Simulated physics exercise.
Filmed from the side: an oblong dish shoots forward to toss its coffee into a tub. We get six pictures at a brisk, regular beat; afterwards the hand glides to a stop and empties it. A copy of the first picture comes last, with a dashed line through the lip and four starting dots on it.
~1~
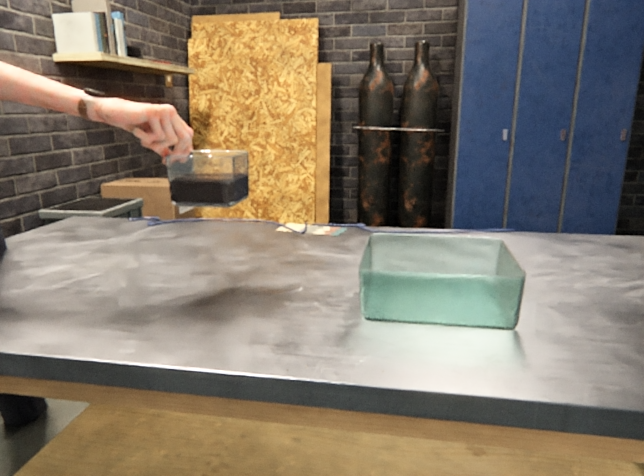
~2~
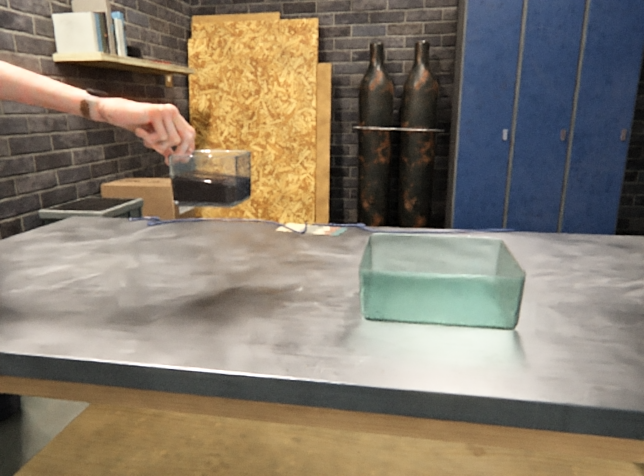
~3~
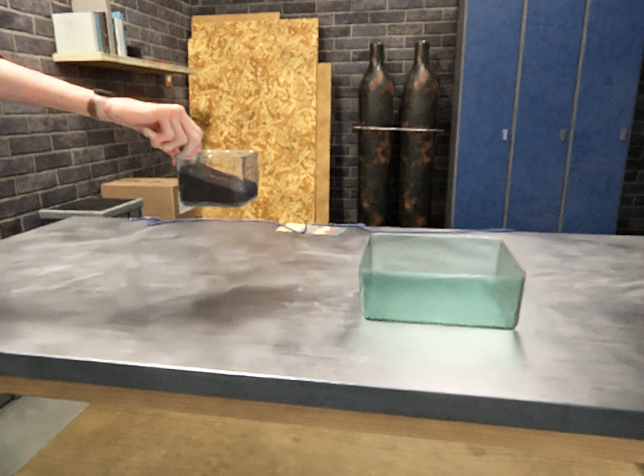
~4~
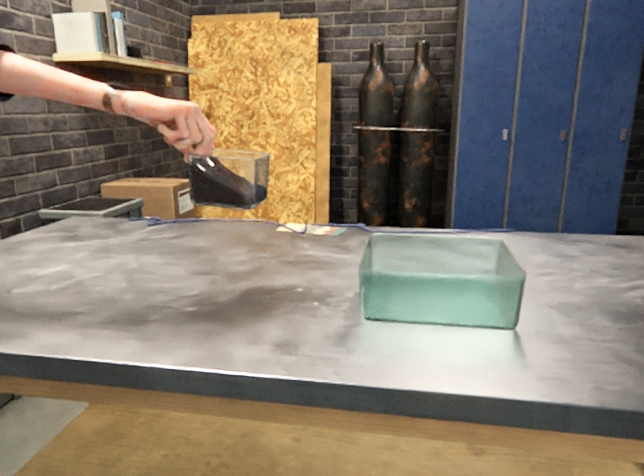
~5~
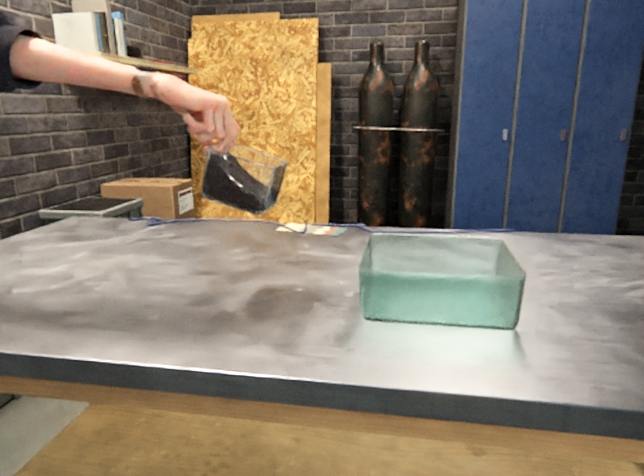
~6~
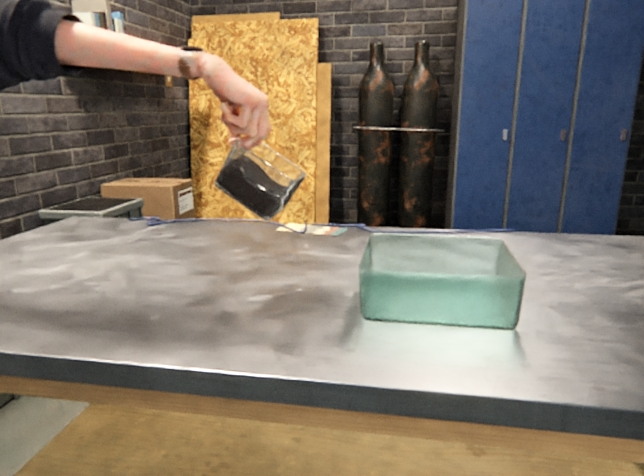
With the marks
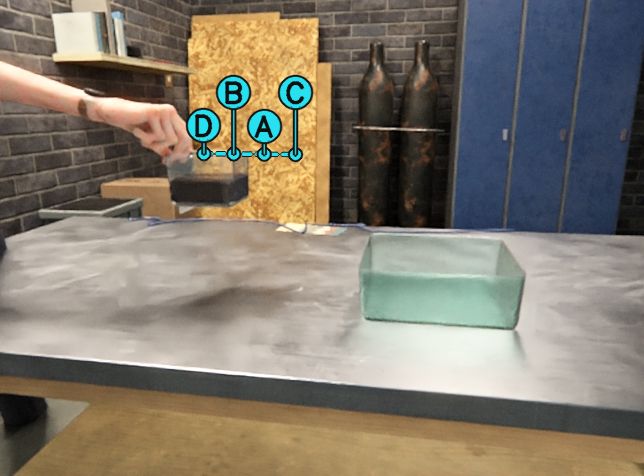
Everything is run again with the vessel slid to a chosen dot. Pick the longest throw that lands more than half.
Dot D just does it.
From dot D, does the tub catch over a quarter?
Yes, clearly.
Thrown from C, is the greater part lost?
No, not at all.
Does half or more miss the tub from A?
No.
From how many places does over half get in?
All of the four.
On the marked copy, A at (264, 154); B at (233, 154); C at (295, 154); D at (203, 153).
If A is chosen, about 73 % lands in the tub, 8 % falls short and 19 % goes beside or beyond.
If B is chosen, about 66 % lands in the tub, 6 % falls short and 28 % goes beside or beyond.
If C is chosen, about 91 % lands in the tub, 5 % falls short and 4 % goes beside or beyond.
If D is chosen, about 69 % lands in the tub, 12 % falls short and 19 % goes beside or beyond.
